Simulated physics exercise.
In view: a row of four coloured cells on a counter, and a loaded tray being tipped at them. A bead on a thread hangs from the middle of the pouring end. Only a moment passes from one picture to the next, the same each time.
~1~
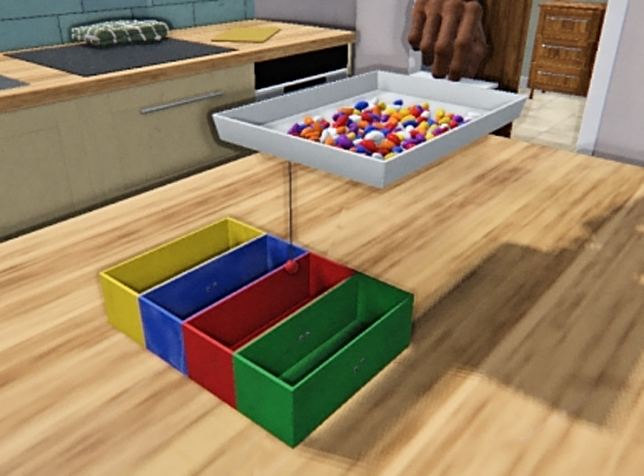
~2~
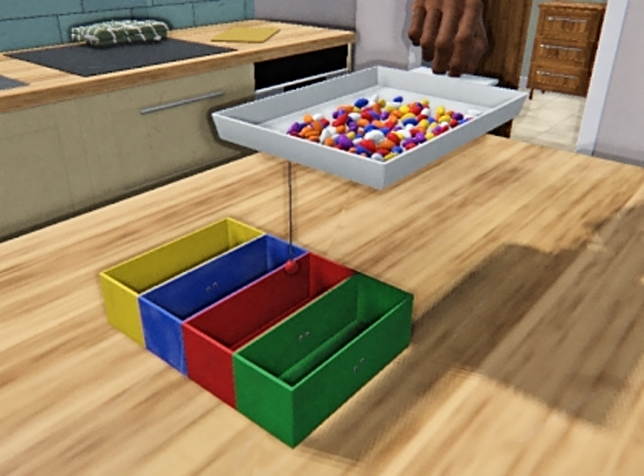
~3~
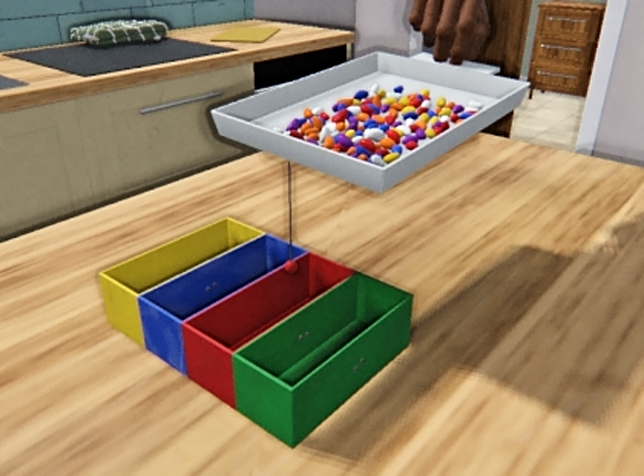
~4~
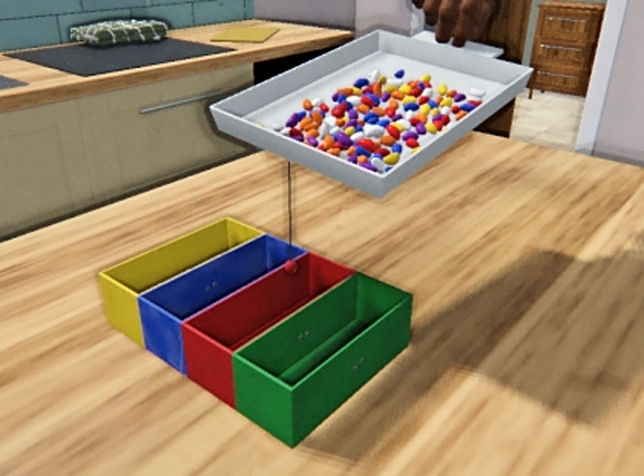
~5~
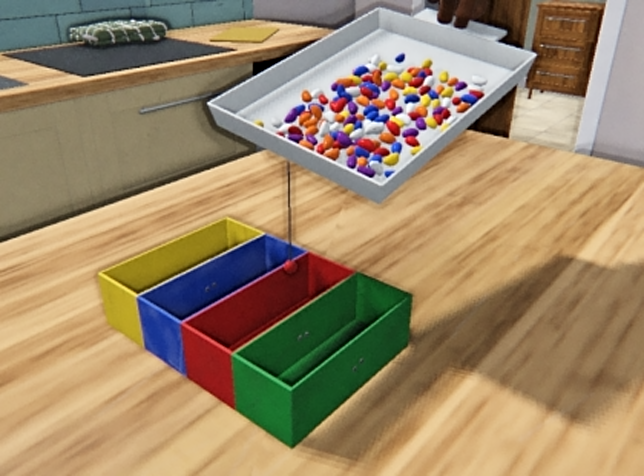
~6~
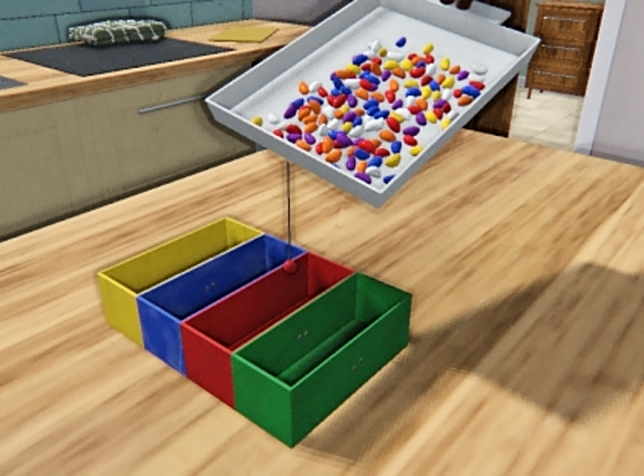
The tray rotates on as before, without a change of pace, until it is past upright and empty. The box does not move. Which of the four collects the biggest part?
Most goes to the green cell.
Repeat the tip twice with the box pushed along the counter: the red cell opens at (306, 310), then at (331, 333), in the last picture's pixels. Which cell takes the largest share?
At the first place that green cell, at the second that red cell.
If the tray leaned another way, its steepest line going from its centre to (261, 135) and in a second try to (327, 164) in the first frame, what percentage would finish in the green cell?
Near 0 % and 50 %.
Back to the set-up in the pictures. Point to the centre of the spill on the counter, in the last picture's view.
Around (405, 398).
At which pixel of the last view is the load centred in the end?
Around (336, 370).
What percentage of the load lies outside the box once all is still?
Near 20 %.
Shortly afterwards, tray tipped steeply; the whole lot on the tray.
Next, tray tipped past a quarter turn; all but a few on the tray; a little falling or outside the box.
Some moments later, tray tipped past a quarter turn; near two thirds in the green cell; a little in the red cell; near a quarter falling or outside the box.
In the end, tray tipped past a quarter turn; near two thirds in the green cell; a little in the red cell; none at all in the blue cell; none at all in the yellow cell; near a quarter outside the box.
